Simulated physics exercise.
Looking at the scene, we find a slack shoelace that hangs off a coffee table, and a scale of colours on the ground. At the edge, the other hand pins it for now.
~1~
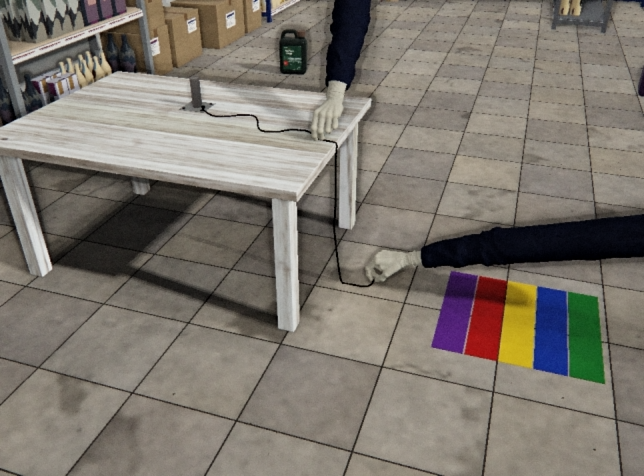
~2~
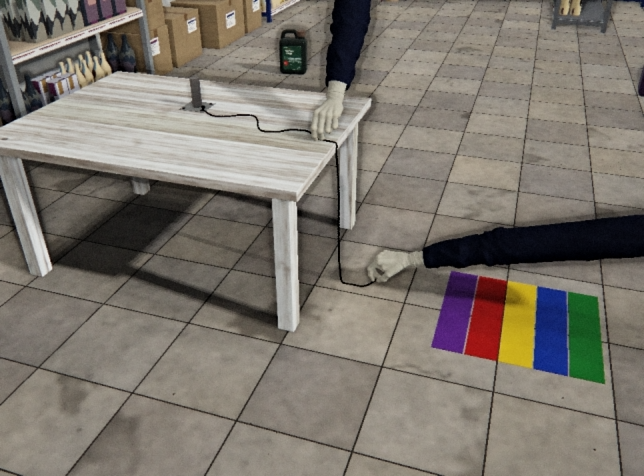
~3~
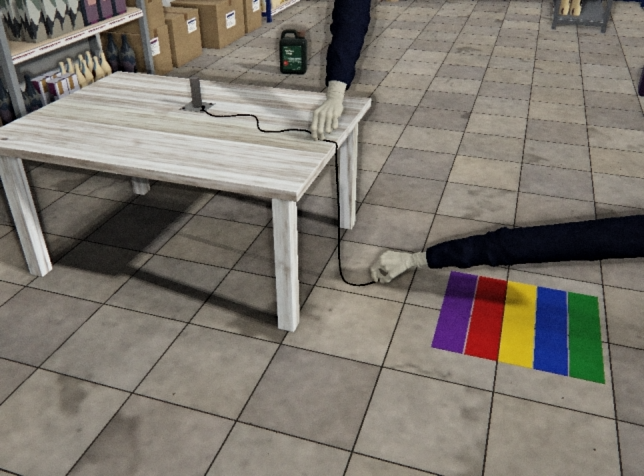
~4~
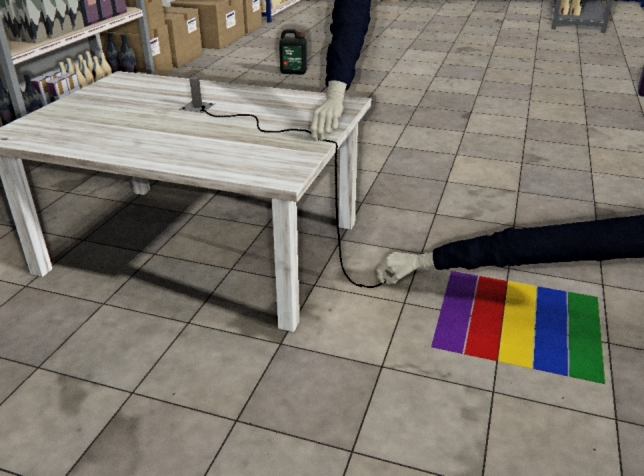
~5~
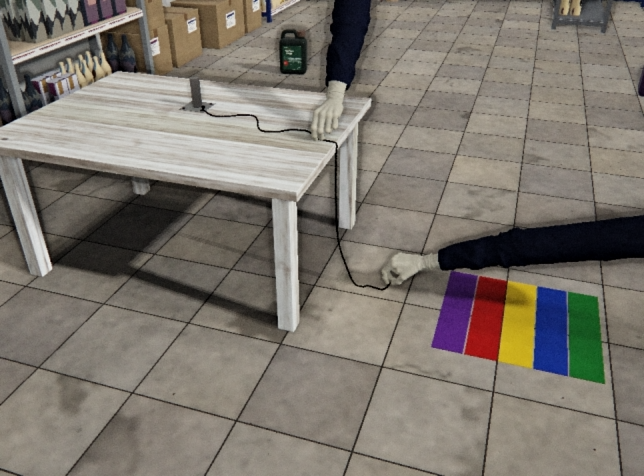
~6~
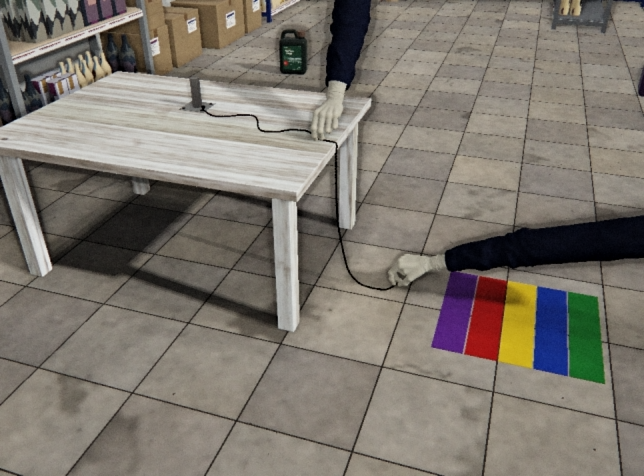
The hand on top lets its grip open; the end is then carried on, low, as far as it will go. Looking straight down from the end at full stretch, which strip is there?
The yellow strip is there.
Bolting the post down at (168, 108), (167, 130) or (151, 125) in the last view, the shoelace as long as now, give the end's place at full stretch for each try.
Respectively (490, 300), (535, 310) and (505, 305).
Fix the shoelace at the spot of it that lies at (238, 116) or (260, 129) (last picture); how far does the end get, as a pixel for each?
Near (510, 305) and (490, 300).
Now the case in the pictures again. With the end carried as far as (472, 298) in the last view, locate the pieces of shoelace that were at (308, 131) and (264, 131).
In order: (334, 139) and (296, 129).
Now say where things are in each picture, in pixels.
The first frame shows end (374, 279); purple (450, 334); red (483, 341); yellow (516, 348); blue (551, 355); green (587, 362).
The second frame shows end (376, 280); shoelace through (213, 116) (258, 123) (300, 130) (337, 161) (339, 220) (340, 272).
The third frame shows end (379, 280).
The fourth frame shows end (385, 281); shoelace through (213, 116) (258, 123) (300, 130) (336, 161) (337, 219) (345, 273).
The fifth frame shows end (390, 282).
The sixth frame shows end (397, 283); shoelace through (213, 116) (258, 123) (300, 130) (336, 161) (338, 220) (350, 274).
Early on, end near (472, 298); over purple.
Midway, end near (505, 304); over red.
At the end of the slack, end near (525, 308); over yellow. Over yellow.
